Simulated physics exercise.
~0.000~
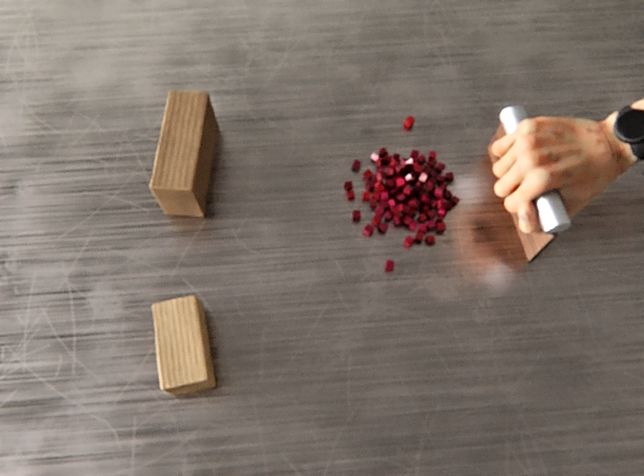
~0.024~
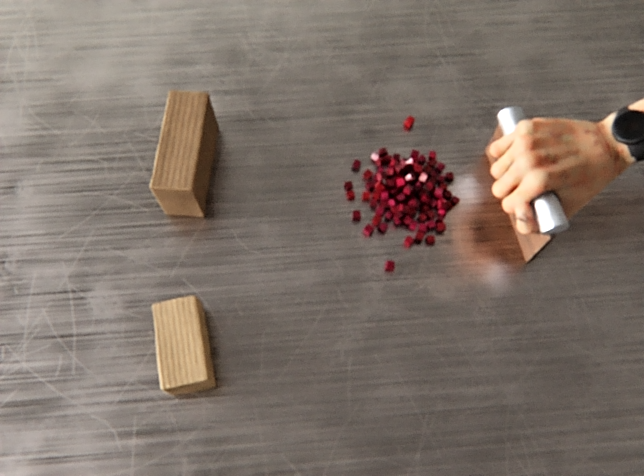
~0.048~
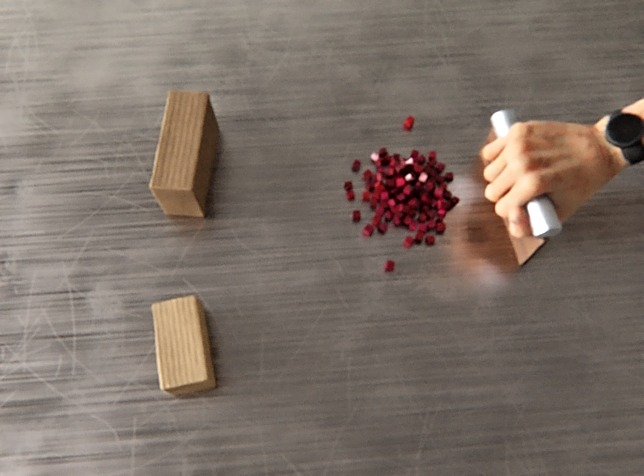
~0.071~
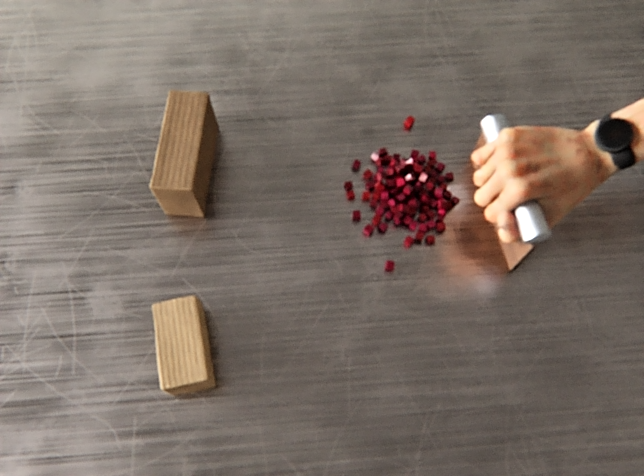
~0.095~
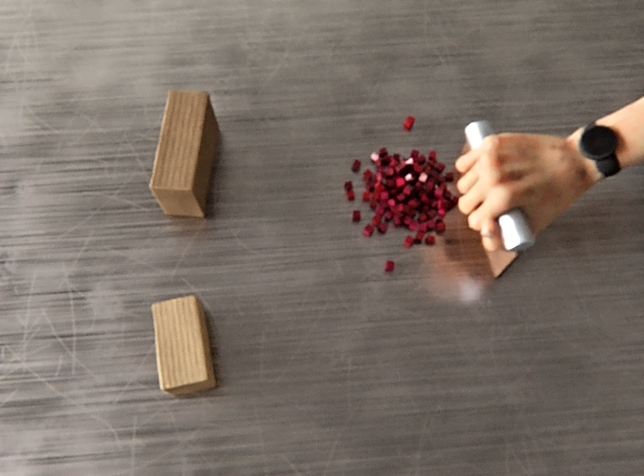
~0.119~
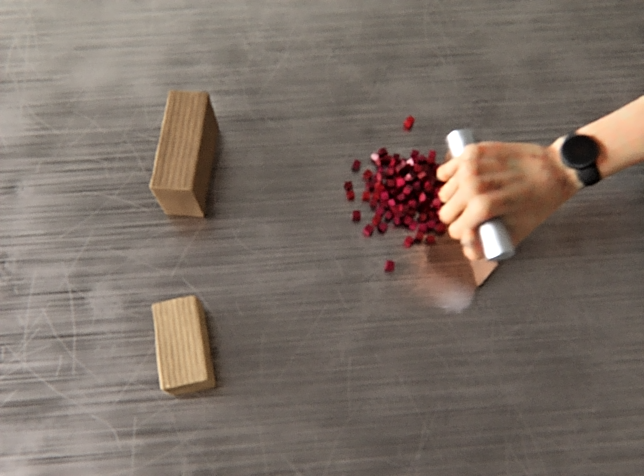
A hand moves a scraper leftward to the edge of a pile of small red pieces.
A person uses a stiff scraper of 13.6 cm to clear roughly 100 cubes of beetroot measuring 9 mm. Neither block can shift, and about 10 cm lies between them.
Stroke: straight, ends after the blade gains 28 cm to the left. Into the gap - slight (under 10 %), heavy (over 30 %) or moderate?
A fair amount gets into or through the gap.
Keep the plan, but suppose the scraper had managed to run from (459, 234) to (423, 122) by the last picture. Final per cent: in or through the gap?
25 %.
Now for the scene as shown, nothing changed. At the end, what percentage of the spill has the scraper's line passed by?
Estimated share: Near 55 %.
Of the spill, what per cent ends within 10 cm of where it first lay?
About 40 per cent.
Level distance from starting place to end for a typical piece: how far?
That comes to roughly 16 cm.
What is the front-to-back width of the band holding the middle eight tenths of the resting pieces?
It works out at some 18 centimetres.
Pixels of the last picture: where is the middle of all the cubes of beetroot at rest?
At about (254, 207).
After 0.30 s, scraper 22 cm from its start, spill 16 cm wide; held up before the blocks 100 %.
After 0.48 s, scraper 30 cm from its start, spill 21 cm wide; in or through the gap 10 %, held up before the blocks 90 %.
Then, at 0.64 s, scraper 30 cm from its start, spill 21 cm wide; in or through the gap 15 %, held up before the blocks 85 %.
In the end, at 1.4 s, in or through the gap 15 %, round the near block 0 %, round the far block 0 %, held up before the blocks 85 %.
